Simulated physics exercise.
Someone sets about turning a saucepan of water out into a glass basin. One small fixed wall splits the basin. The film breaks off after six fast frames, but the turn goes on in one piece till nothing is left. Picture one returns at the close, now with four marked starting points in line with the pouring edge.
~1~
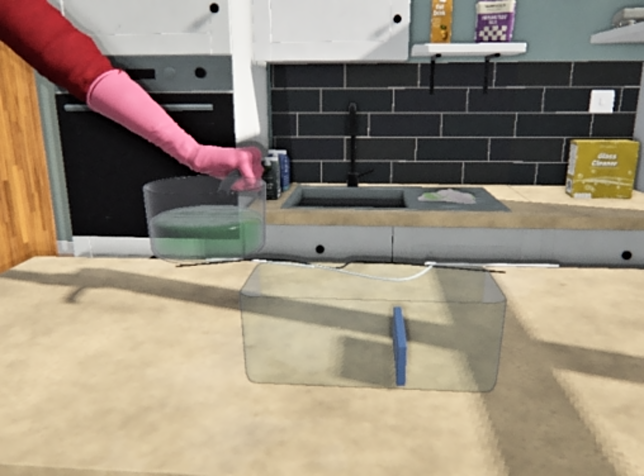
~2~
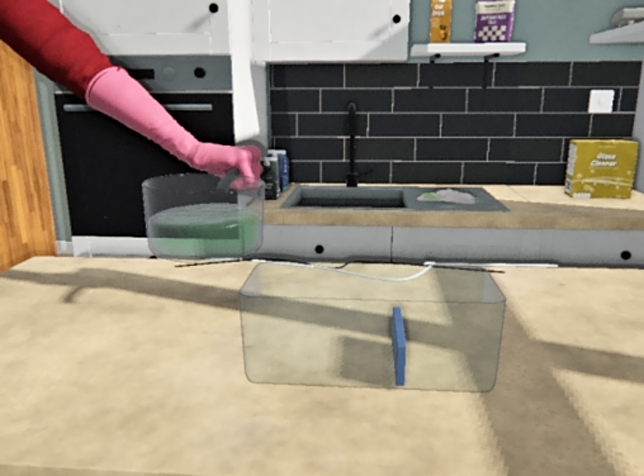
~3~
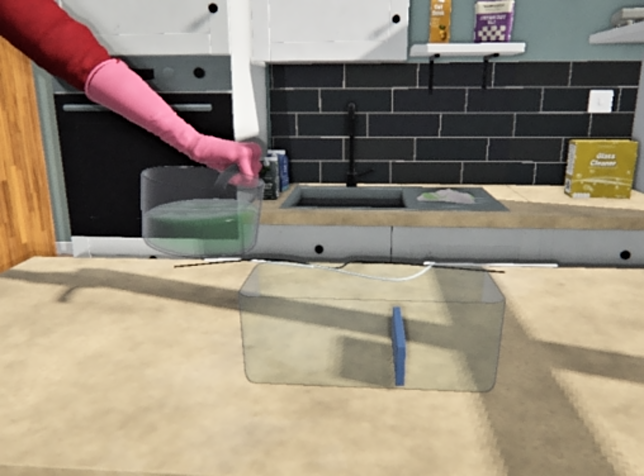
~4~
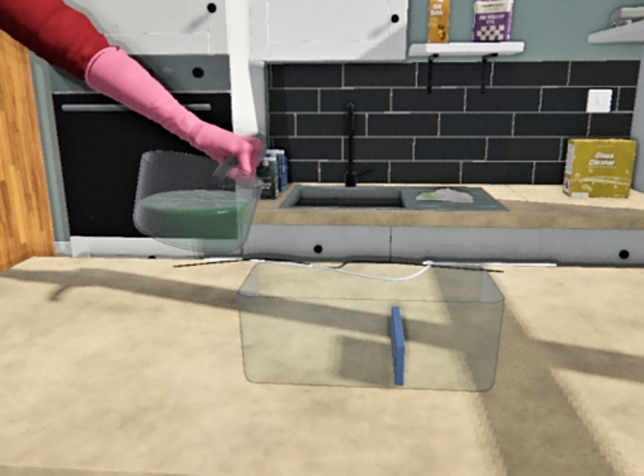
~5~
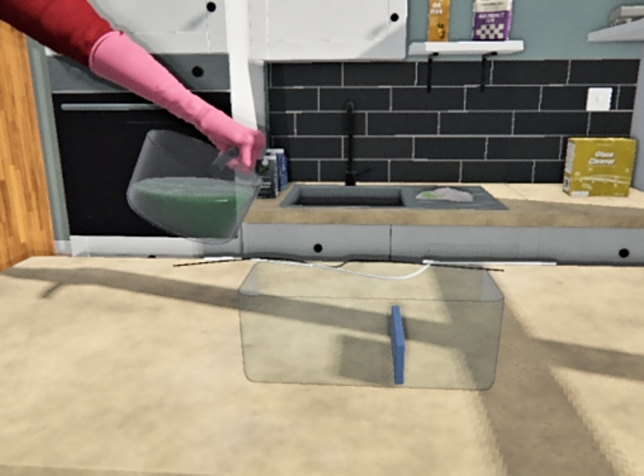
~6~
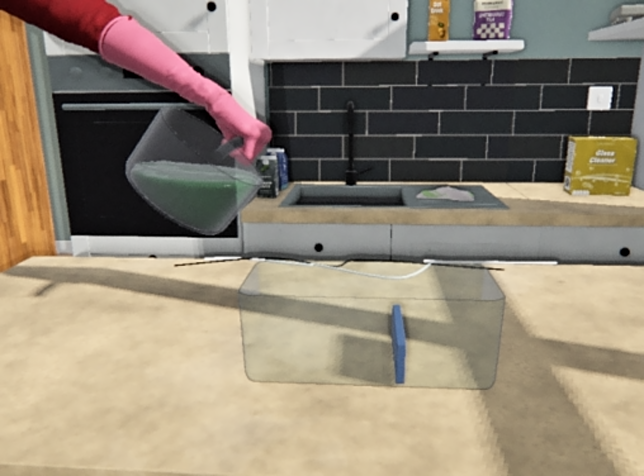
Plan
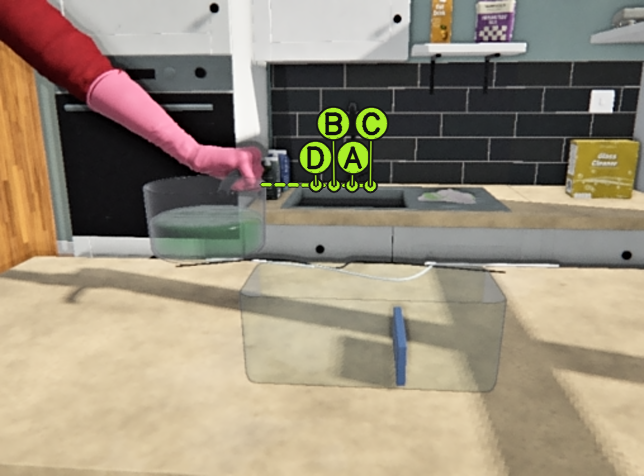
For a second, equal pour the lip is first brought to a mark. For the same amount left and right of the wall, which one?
D beats the others.
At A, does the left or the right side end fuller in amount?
The right side.
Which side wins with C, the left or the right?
The right side.
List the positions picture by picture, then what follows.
Upright, lip at (262, 184); basin from (246, 379) to (496, 389); top of the wall at (400, 325); nothing has left yet.
Upright, lip at (261, 184); nothing has left yet.
Tipped about 7°, lip at (261, 184); nothing has left yet.
Tipped about 16°, lip at (260, 184); nothing has left yet.
Tipped about 27°, lip at (260, 183); nothing has left yet.
Tipped about 40°, lip at (260, 183); nothing has left yet.
On the marked copy, A at (352, 185); B at (334, 185); C at (370, 185); D at (315, 185).
If A is chosen, about 7 % ends left of the wall and 92 % right of it.
If B is chosen, about 11 % ends left of the wall and 88 % right of it.
If C is chosen, about 6 % ends left of the wall and 93 % right of it.
If D is chosen, about 53 % ends left of the wall and 45 % right of it.
